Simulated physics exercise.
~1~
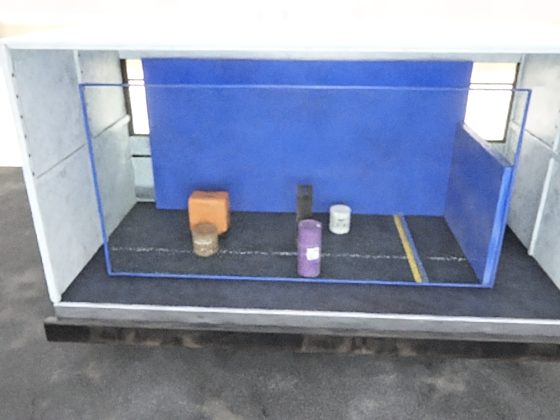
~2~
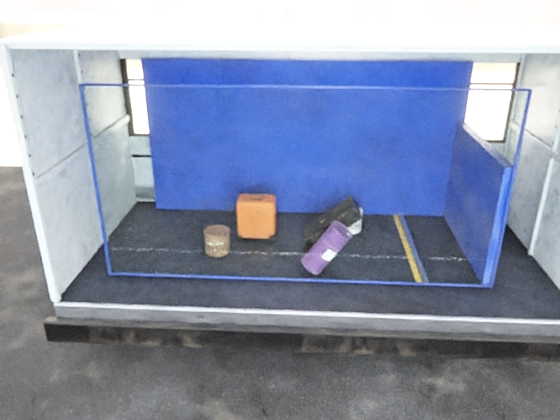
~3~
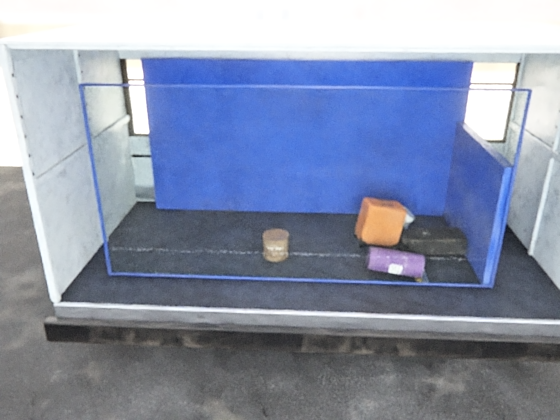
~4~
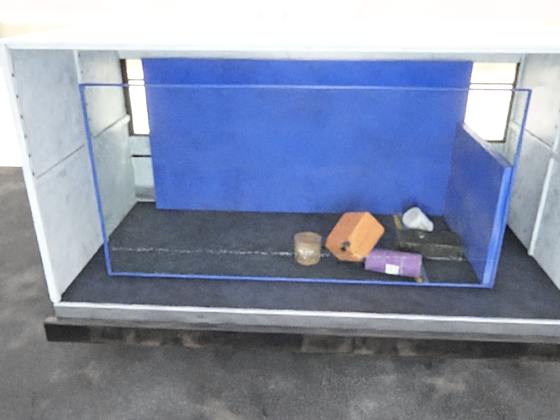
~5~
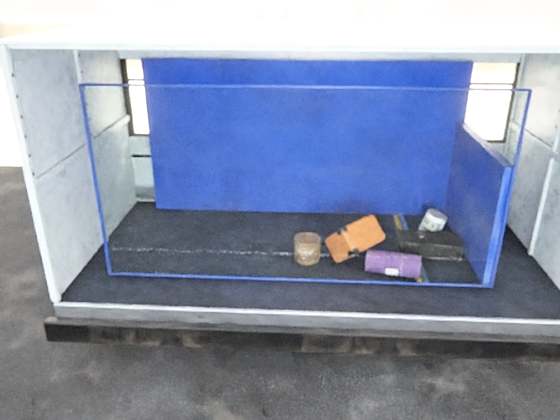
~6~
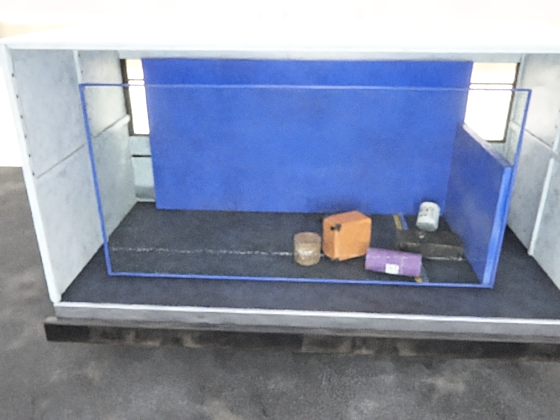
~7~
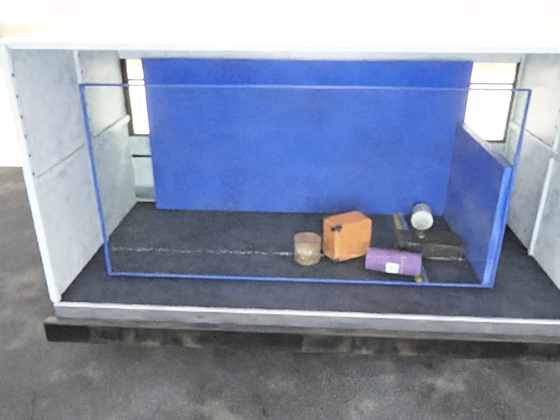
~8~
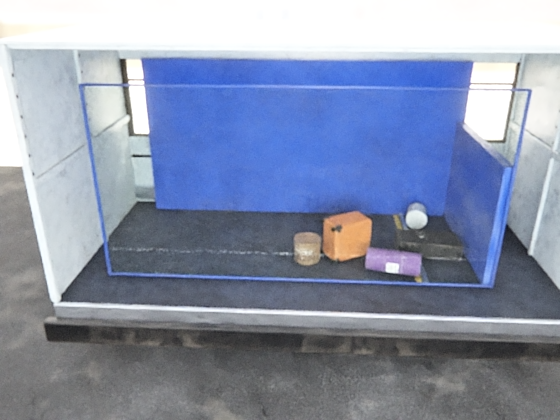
Five loose objects slid right across the floor of a blue-walled bay, the black box and purple drum toppling and the orange case tumbling before settling between the brown bucket and drum, while the black box and white bucket ended beyond the yellow line.
